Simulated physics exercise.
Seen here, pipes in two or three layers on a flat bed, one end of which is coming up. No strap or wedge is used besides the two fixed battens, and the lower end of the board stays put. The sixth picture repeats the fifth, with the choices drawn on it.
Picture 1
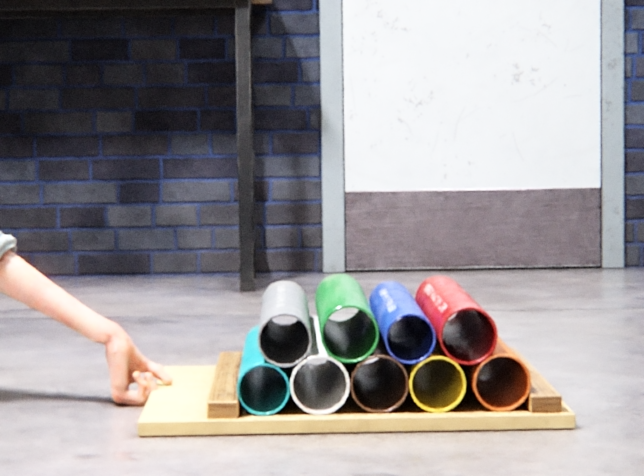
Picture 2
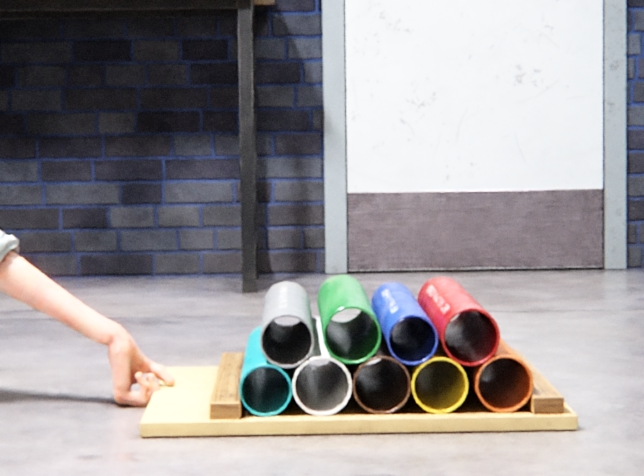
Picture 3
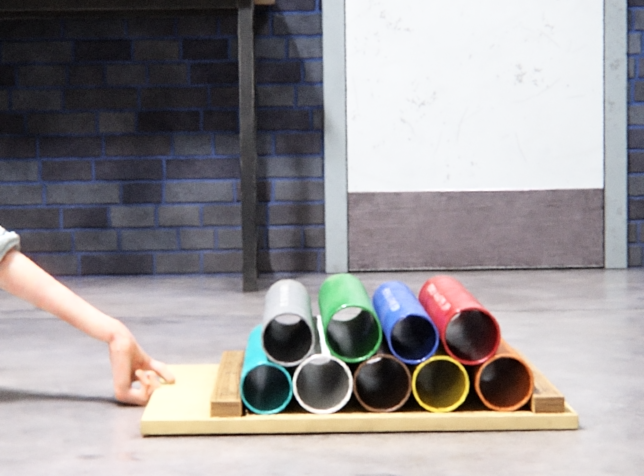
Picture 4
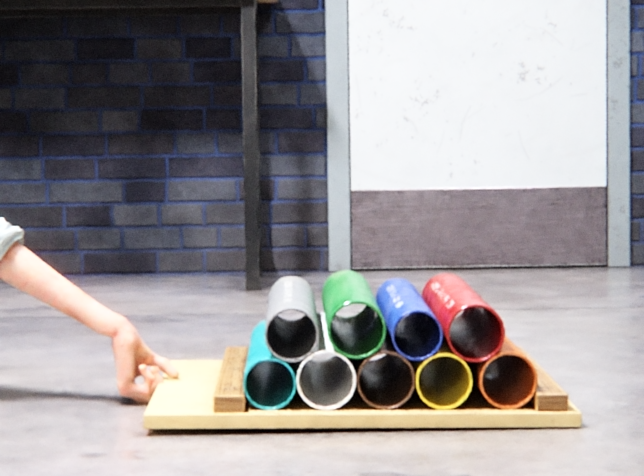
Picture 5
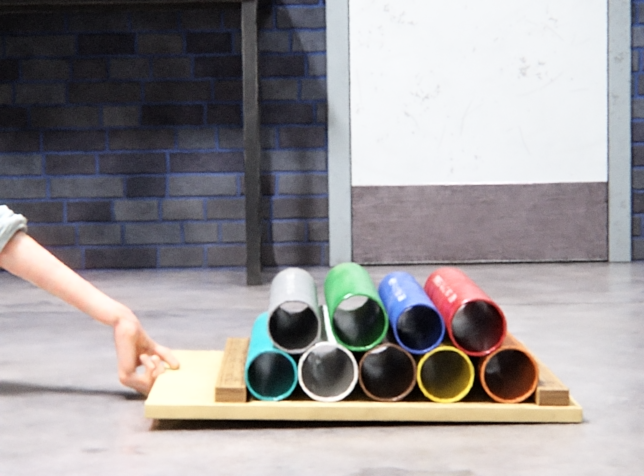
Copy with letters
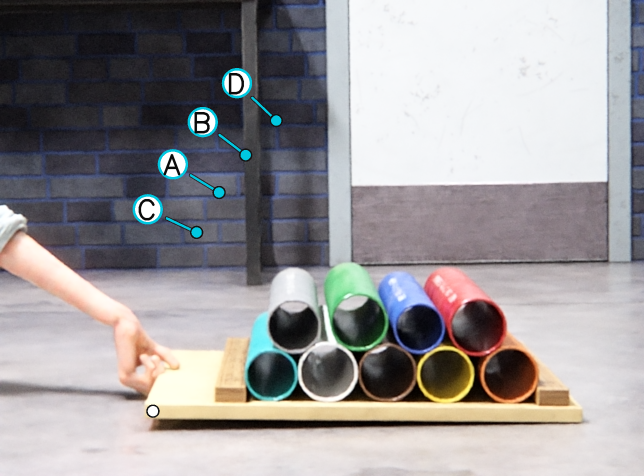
On a grey floor before a dark brick wall and a white panel, a hand at left holds the end of a board carrying two layers of colourful pipes, then raises that end slightly as the pipes stay stacked.
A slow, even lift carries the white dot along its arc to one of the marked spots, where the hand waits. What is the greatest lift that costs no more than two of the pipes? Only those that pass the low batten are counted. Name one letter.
The highest mark that will do is C.
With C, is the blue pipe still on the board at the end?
Yes.
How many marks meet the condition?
One of them.
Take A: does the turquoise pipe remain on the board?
The turquoise pipe: Yes.
On the marked copy, A at (219, 192); B at (245, 155); C at (197, 233); D at (276, 121); the white dot at (153, 411).
With C. Early on, board at 16°.
Further on, board at 26°.
At the end, board at 26°, none over the low batten.
As for the rest, A three over the low batten (green, red, blue); B four over the low batten (grey, green, red, blue); D nine over the low batten.
